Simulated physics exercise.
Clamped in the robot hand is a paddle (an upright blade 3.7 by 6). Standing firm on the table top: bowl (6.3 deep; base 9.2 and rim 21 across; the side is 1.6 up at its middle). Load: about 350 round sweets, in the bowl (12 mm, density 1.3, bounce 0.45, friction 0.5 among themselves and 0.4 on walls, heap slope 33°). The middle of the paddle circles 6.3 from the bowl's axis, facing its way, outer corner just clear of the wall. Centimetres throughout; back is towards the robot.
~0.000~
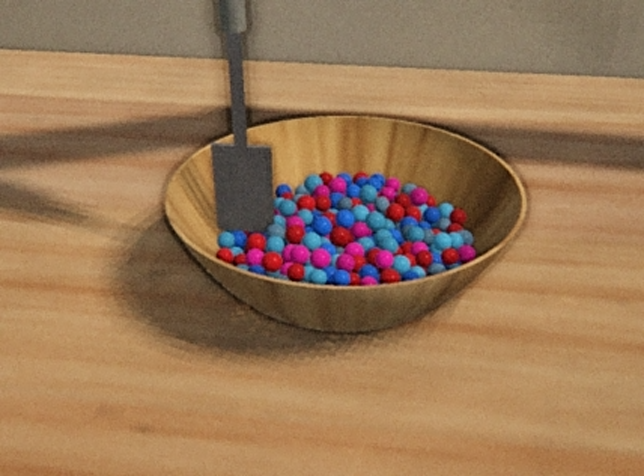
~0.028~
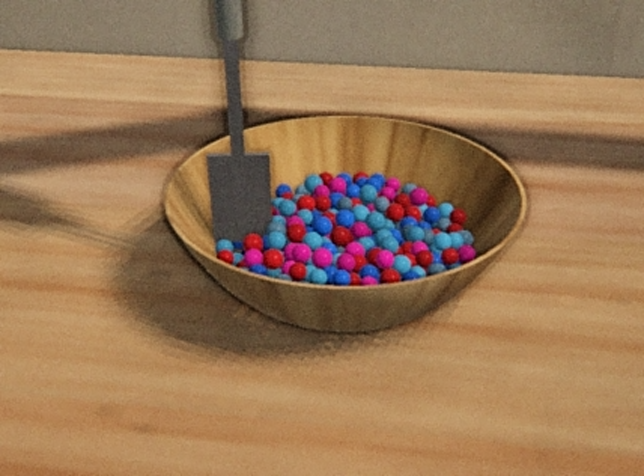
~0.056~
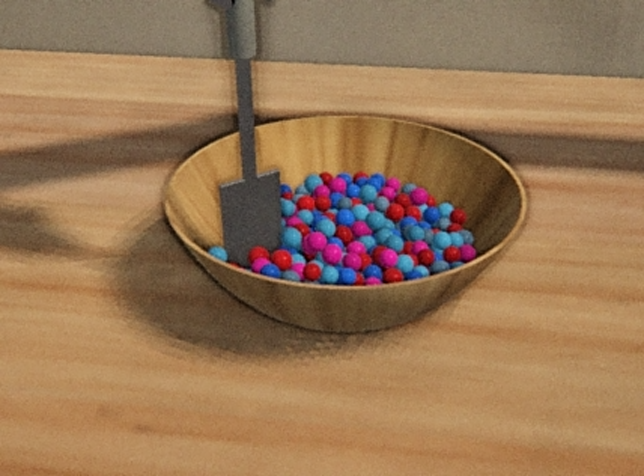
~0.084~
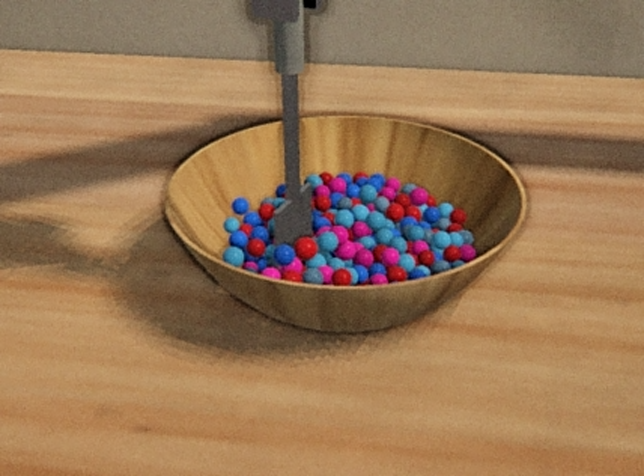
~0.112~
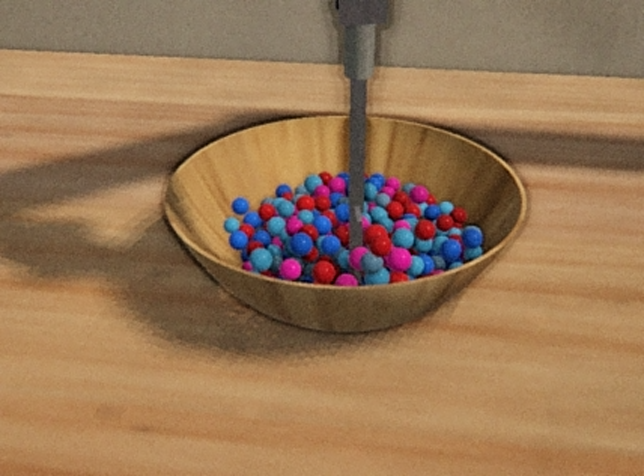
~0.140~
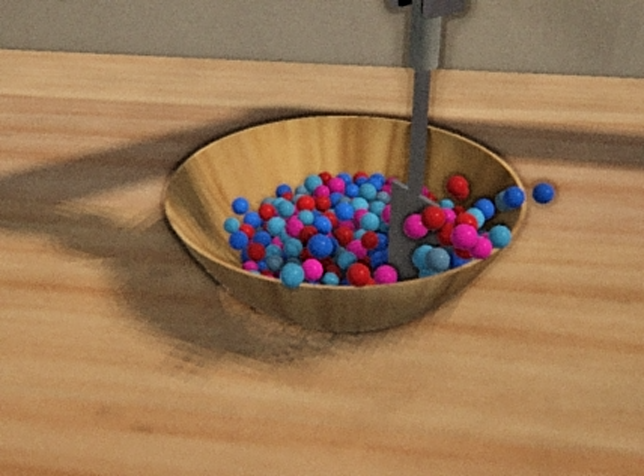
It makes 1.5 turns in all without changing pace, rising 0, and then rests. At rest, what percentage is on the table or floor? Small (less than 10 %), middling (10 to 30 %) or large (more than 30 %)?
Answer: Large; more than 30 % of the round sweets finish on the table or floor.
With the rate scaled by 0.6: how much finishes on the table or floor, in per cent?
About 20 per cent.
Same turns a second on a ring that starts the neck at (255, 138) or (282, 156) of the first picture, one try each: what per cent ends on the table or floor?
Some 50 and 20 per cent.
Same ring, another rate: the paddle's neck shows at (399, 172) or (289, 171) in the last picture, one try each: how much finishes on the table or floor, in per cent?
Some 35 and 15 per cent.
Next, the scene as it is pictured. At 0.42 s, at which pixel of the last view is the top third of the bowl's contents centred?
Near (332, 268).
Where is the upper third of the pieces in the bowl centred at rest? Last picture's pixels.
Near (360, 243).
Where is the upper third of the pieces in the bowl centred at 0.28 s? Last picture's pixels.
Around (307, 179).
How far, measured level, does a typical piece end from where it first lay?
About 5 cm.
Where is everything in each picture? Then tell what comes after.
Paddle neck at (239, 122), 0° round; upper third of the load around (345, 233), from x 225 to 465, top at y 180; 352 in the bowl, in the first picture.
Paddle neck at (236, 130), 11° round; upper third of the load around (345, 233), from x 225 to 465, top at y 180, in the second picture.
Paddle neck at (248, 153), 40° round; upper third of the load around (343, 238), from x 215 to 465, top at y 180, in the third picture.
Paddle neck at (292, 172), 71° round; upper third of the load around (345, 238), from x 230 to 465, top at y 180, in the fourth picture.
Paddle neck at (357, 178), 103° round; upper third of the load around (378, 239), from x 230 to 475, top at y 180; 351 in the bowl, 1 in flight or on the tool, in the fifth picture.
Paddle neck at (417, 167), 134° round; upper third of the load around (416, 230), from x 230 to 545, top at y 180; 344 in the bowl, 8 in flight or on the tool, in the sixth picture.
After 0.28 s, 287° round, highest piece 18 above the table; 293 in the bowl, 8 on the table or floor, 51 in flight or on the tool.
After 0.42 s, 81° round, highest piece 13 above the table; 251 in the bowl, 58 on the table or floor, 43 in flight or on the tool.
After 0.68 s, 180° round, highest piece 4 above the table; 220 in the bowl, 132 on the table or floor.
After 1.38 s, 180° round, highest piece 4 above the table; 220 in the bowl, 132 on the table or floor.
At rest, 220 in the bowl, 132 on the table or floor. That is 38 % on the table or floor.
